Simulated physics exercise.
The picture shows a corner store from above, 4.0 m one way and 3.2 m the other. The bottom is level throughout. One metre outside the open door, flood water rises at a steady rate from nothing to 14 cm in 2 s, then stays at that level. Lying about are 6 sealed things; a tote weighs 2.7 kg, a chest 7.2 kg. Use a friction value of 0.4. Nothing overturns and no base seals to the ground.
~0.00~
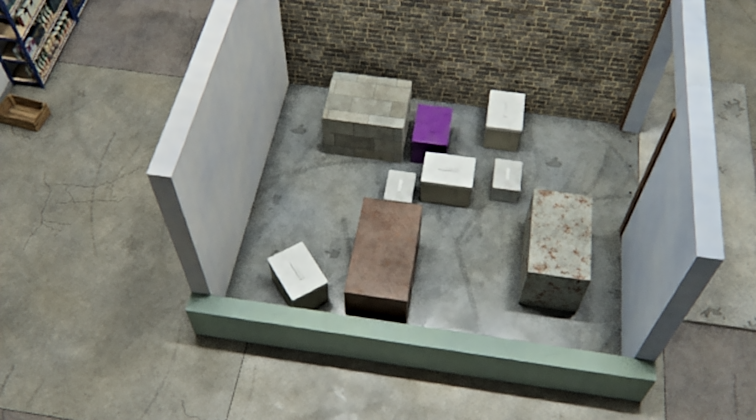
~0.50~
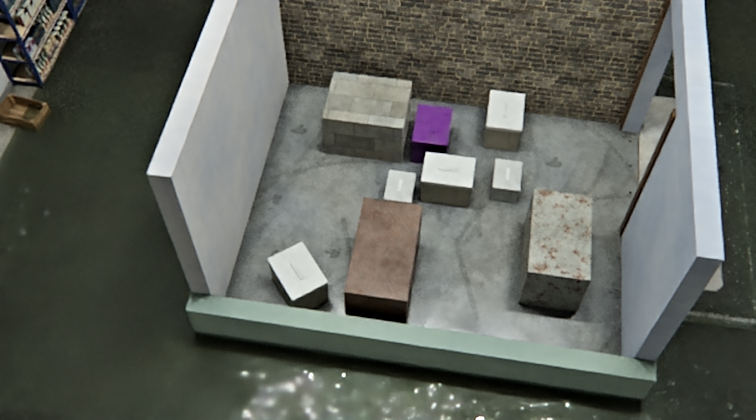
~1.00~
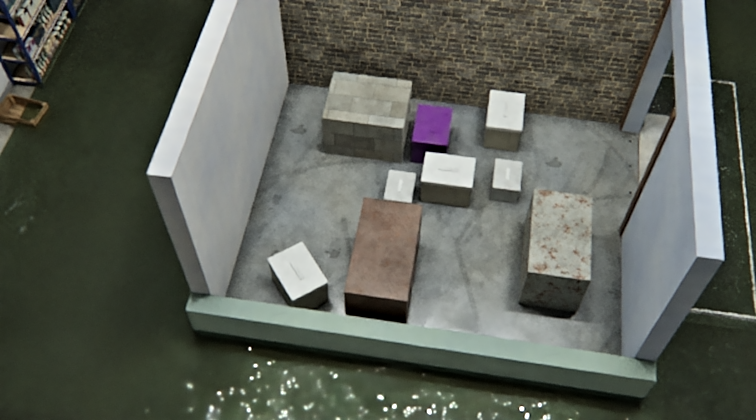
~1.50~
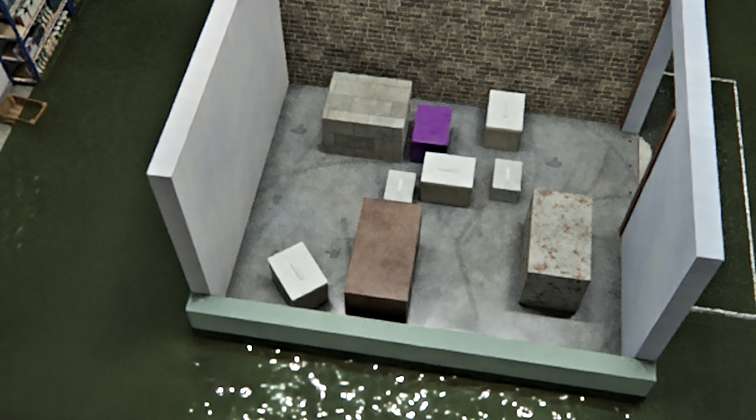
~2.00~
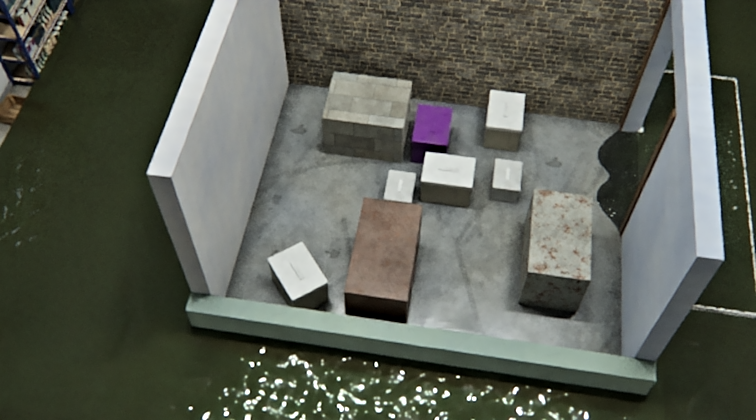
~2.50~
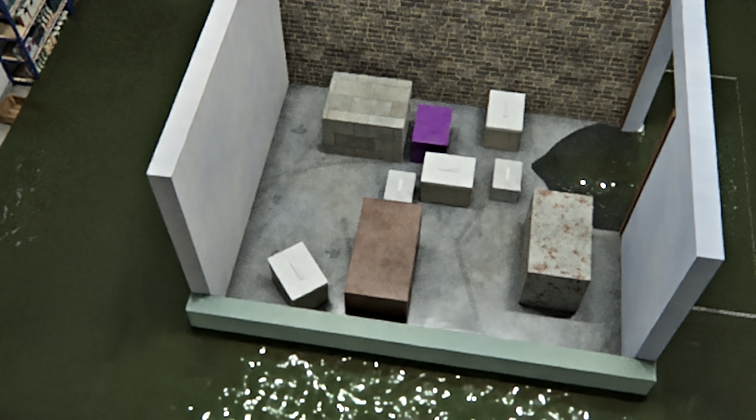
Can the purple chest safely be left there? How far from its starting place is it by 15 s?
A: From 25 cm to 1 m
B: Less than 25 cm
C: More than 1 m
C, more than 1 m.
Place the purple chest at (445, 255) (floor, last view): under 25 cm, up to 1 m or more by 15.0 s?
I'd say it goes a long distance.
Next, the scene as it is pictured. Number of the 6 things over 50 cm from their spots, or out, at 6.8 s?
Tally: 5.
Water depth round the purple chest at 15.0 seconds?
Roughly 12 cm at that moment.
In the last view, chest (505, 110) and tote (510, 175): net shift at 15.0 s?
Respectively 100 and 250 cm.
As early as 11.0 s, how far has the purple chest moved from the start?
Shift by then: About 120 cm.
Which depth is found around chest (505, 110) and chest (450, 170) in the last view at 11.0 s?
Roughly 10 and 10 cm.
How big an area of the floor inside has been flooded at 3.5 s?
At that time the wet patch spans about 3.5 m2.
After 3.5 s the purple chest is near (433, 124), 0.0 m from its start, aground; 1 afloat.
After 6.8 s the purple chest is near (363, 165), 1.0 m from its start, afloat; 5 afloat.
After 11.0 s the purple chest is near (340, 169), 1.2 m from its start, afloat; 6 afloat.
After 15.0 s the purple chest is near (290, 164), 1.7 m from its start, afloat; 6 afloat.
